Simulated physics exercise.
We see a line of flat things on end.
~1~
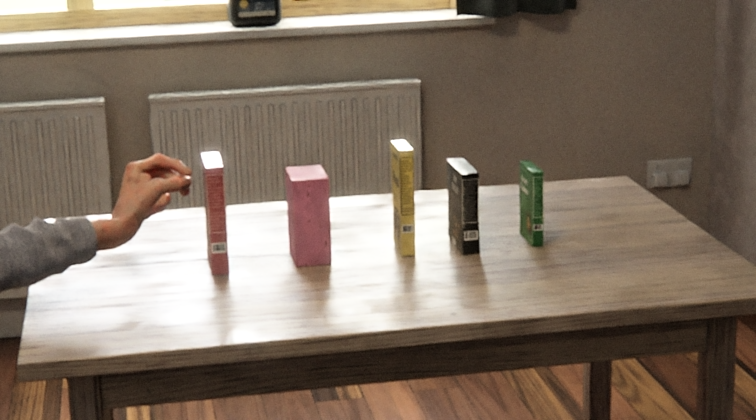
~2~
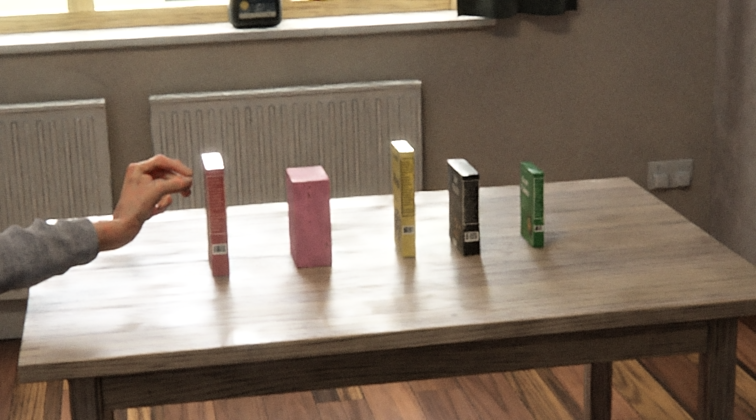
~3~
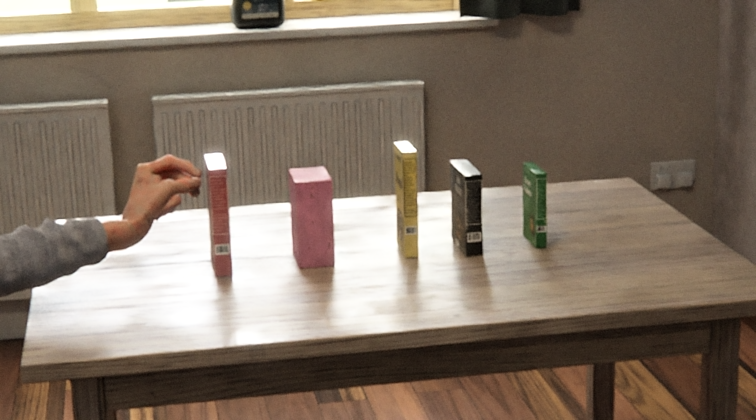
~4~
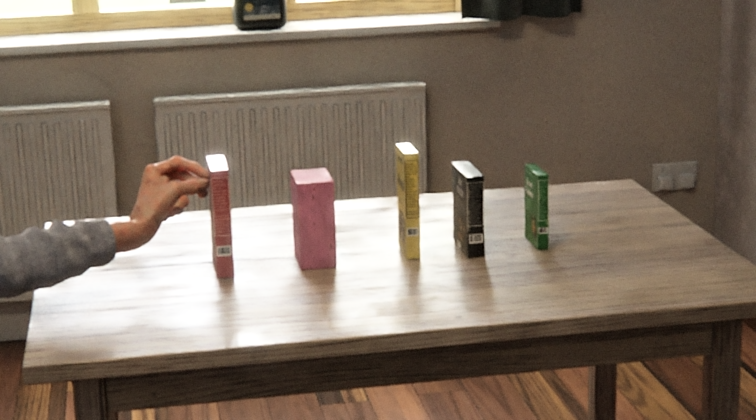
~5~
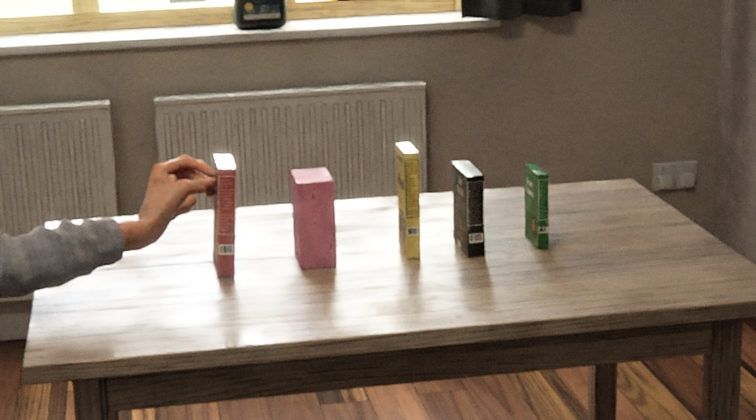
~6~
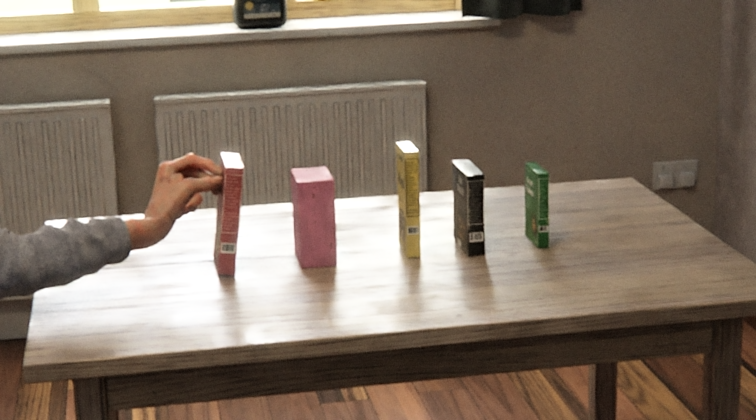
On a wooden table in front of a radiator, five upright packets and blocks stand in a spaced row, coloured red, pink, yellow, black and green. A hand at the left moves in to touch the red packet near its top, then pushes it into a slight tilt rightward.
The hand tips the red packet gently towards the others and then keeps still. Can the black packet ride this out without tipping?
The black packet stays upright.
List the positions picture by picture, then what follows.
In the first frame, black packet (463, 206); pink block (309, 216).
In the second frame, pink block (309, 217); yellow packet (404, 200).
In the third frame, pink block (312, 217); yellow packet (407, 200).
In the fourth frame, pink block (314, 219); yellow packet (408, 201).
In the fifth frame, red packet 4° over; pink block (314, 218); yellow packet (408, 201).
In the sixth frame, red packet 8° over; black packet (468, 208); pink block (314, 217).
Then, 0.20 s after the last picture, red packet 19° over.
Then, 0.30 s after the last picture, red packet 35° over.
Then, 0.40 s after the last picture, red packet 36° over.
At rest, all 3 in place. Seen from the same camera at the end, black packet near (468, 208).
